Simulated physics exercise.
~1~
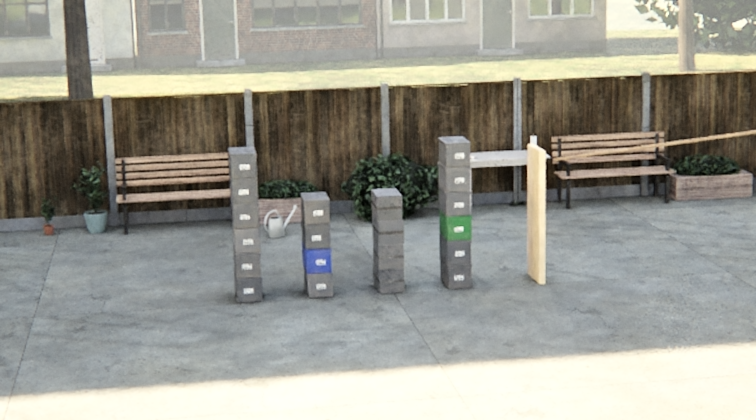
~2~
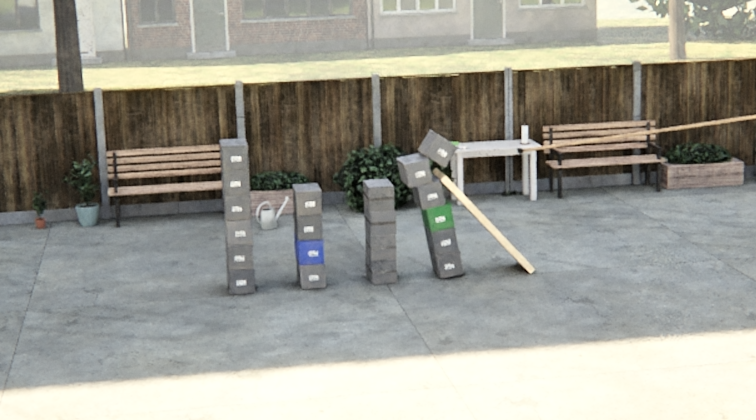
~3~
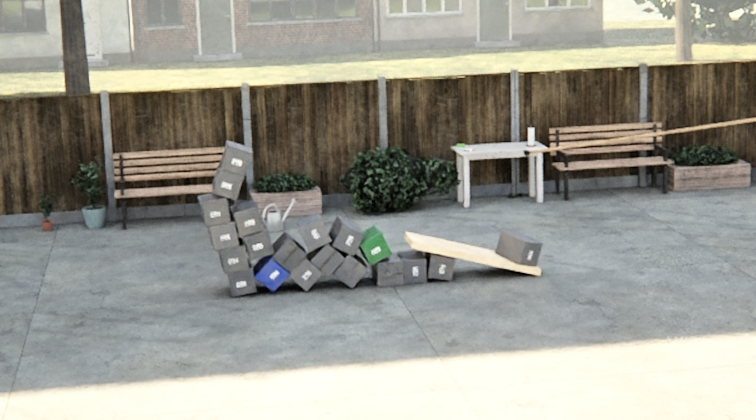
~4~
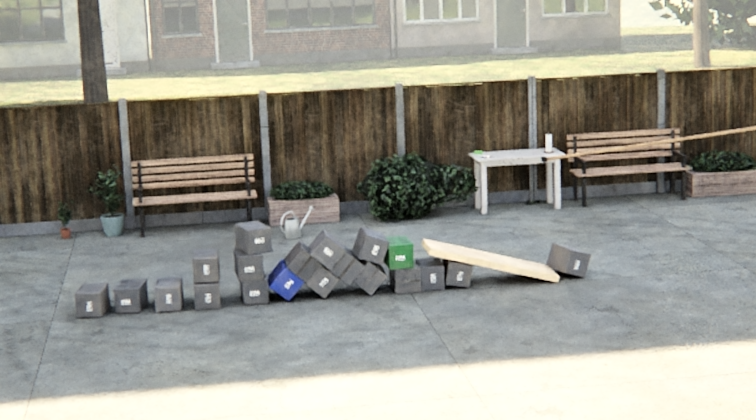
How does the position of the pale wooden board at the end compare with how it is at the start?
At the start the board stands upright on its end to the right of the columns. By the end it has toppled and lies on its side, sloping beside the fallen boxes.
